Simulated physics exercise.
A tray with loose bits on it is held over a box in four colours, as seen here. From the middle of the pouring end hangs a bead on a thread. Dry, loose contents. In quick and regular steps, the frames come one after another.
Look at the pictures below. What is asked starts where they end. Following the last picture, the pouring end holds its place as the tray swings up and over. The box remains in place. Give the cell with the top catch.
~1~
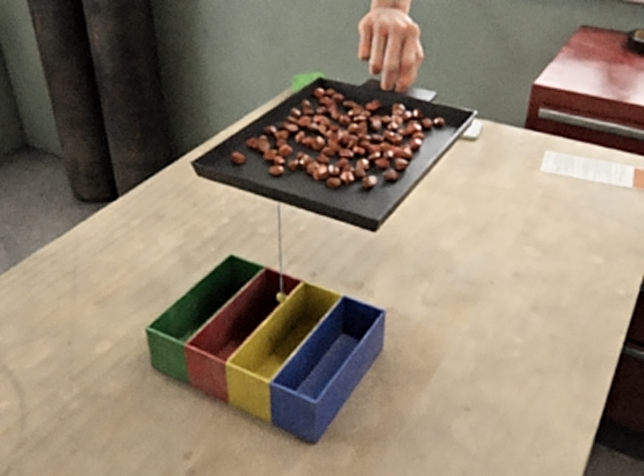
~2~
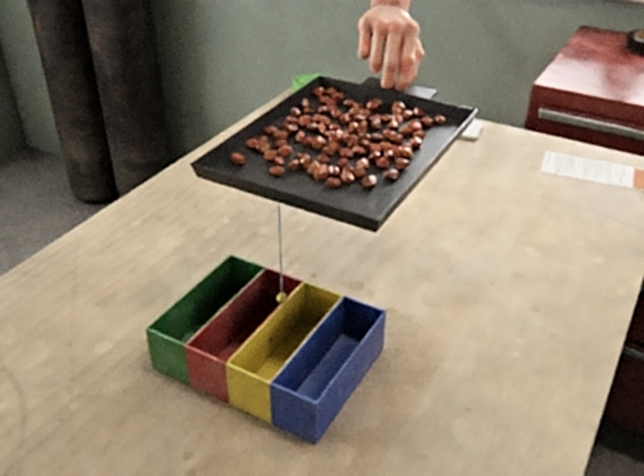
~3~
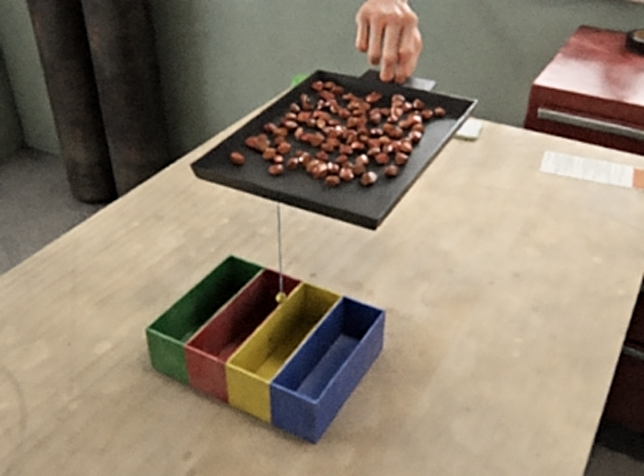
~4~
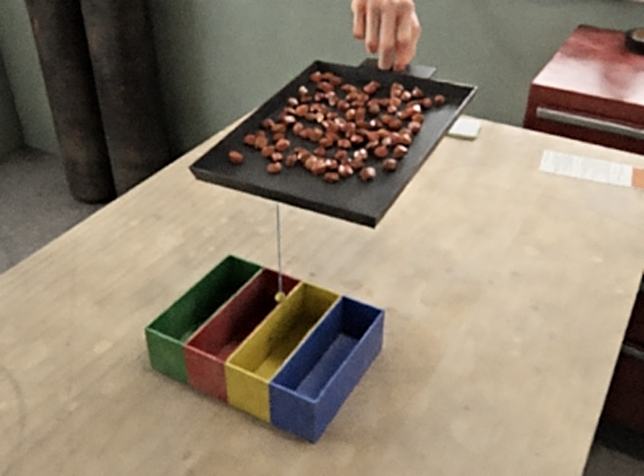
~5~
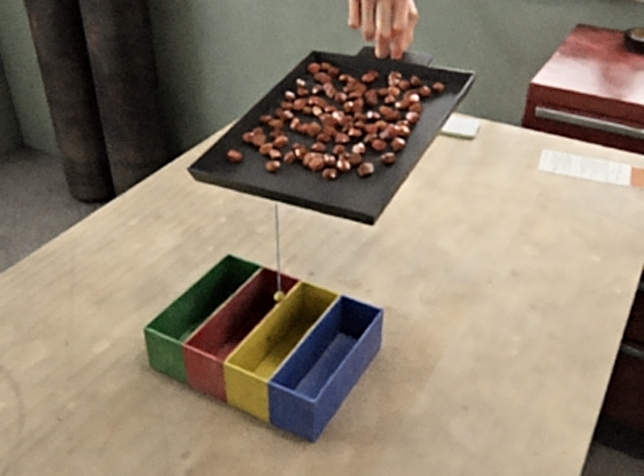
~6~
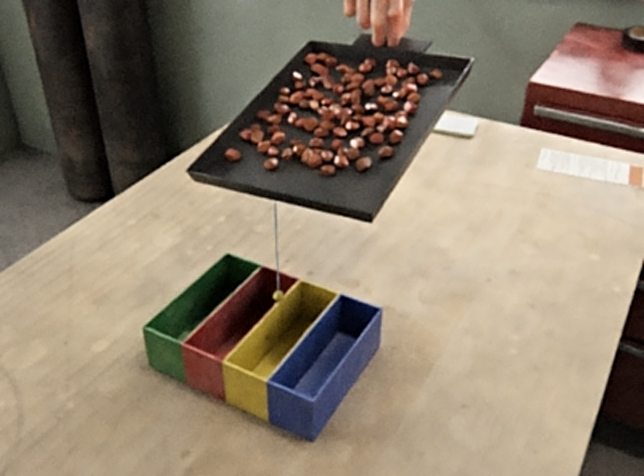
Top catch: The green cell.
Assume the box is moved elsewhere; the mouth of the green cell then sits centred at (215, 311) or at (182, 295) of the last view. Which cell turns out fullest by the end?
Result 1: The cell in green; result 2: The cell in green.
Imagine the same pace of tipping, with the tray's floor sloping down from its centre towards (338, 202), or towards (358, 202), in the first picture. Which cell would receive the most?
First: That blue cell. Second: The blue one.
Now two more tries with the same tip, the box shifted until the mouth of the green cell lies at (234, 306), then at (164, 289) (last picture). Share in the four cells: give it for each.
The first comes to 30 percent and the second to 100 percent.
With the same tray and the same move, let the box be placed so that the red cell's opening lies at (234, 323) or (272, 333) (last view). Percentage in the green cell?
You'd end up with around 50 per cent and then around 20 per cent.
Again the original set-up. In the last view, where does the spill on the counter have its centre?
(139, 307), roughly.
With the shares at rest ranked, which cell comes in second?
That's that red cell.
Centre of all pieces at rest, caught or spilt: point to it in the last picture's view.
Somewhere close to (205, 333) in the last picture.
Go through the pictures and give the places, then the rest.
Corners of the pouring end near (196, 162) and (376, 217), level; middle of the load near (344, 136), bits of crushed brick; bead on its thread near (282, 298); green cell near (168, 352); red cell near (207, 370); yellow cell near (249, 389); blue cell near (293, 409), in the first picture.
Corners of the pouring end near (196, 163) and (376, 217), level; middle of the load near (344, 135), in the second picture.
Corners of the pouring end near (195, 164) and (375, 216), tipped barely, lowest at the left corner; middle of the load near (343, 131), in the third picture.
Corners of the pouring end near (193, 166) and (373, 214), tipped a little, lowest at the left corner; middle of the load near (341, 124), in the fourth picture.
Corners of the pouring end near (192, 167) and (371, 212), tipped a little, lowest at the left corner; middle of the load near (339, 117), in the fifth picture.
Corners of the pouring end near (190, 169) and (369, 209), tipped a little, lowest at the left corner; middle of the load near (337, 110); green cell near (165, 351); red cell near (204, 369); yellow cell near (246, 387); blue cell near (291, 407), in the sixth picture.
Shortly afterwards, tray tipped steeply; the bulk on the tray; only a few in the red cell; a little falling or outside the box.
Next, tray tipped right over; a little on the tray; near a third in the green cell; a little in the red cell; near a third falling or outside the box.
Some moments later, tray tipped past a quarter turn; near half in the green cell; near a quarter in the red cell; only a few in the yellow cell; near a quarter falling or outside the box.
In the end, tray tipped past a quarter turn; near half in the green cell; near a quarter in the red cell; only a few in the yellow cell; none at all in the blue cell; near a quarter outside the box.
